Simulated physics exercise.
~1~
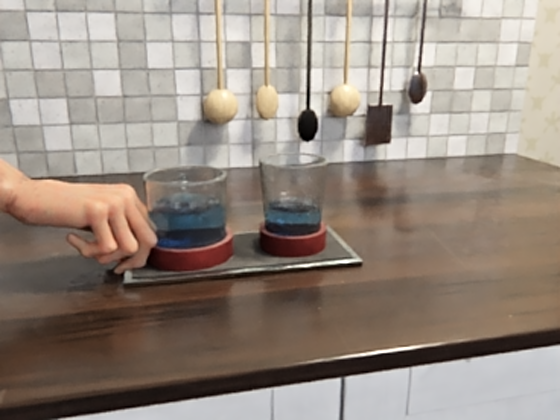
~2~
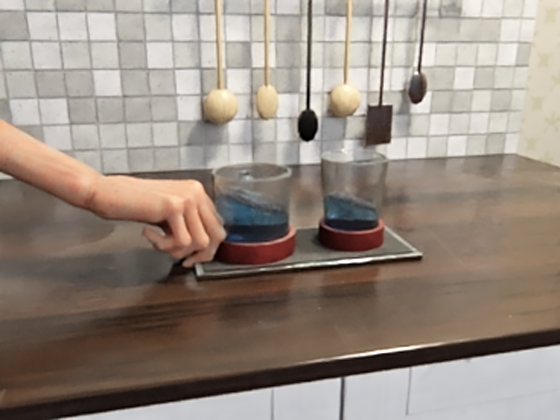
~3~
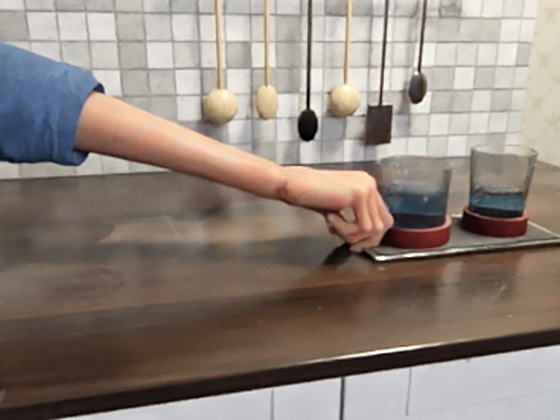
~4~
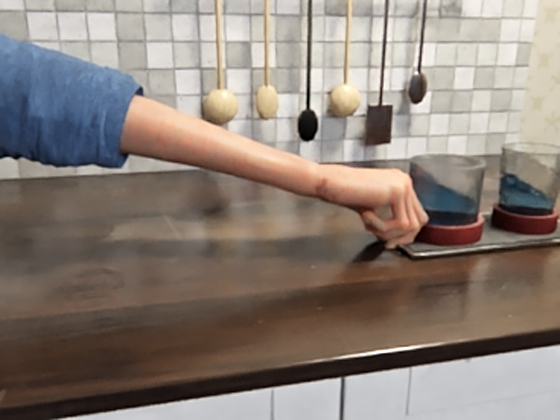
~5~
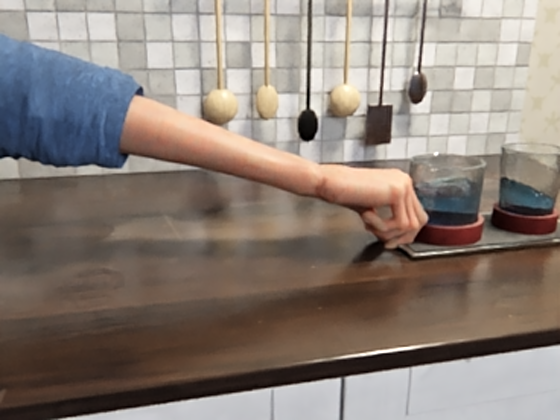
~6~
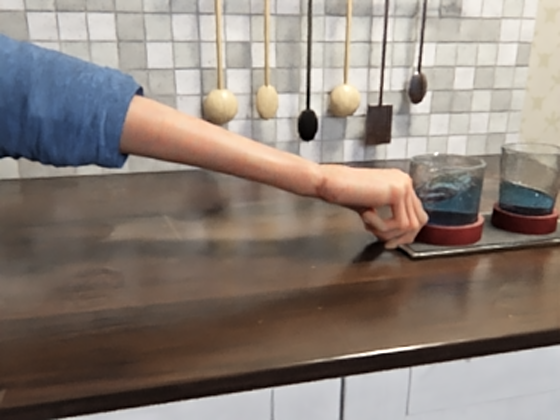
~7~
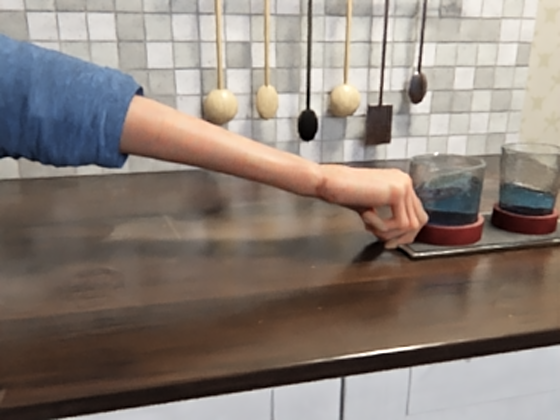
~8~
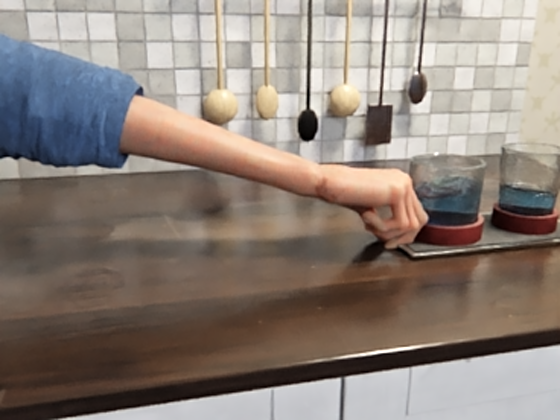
A tray holding two open glasses of blue water in red holders slid to the right along a dark wooden counter, pushed by a hand, then stopped near the right edge, where the water sloshed and gradually settled while the hand stayed against the tray.
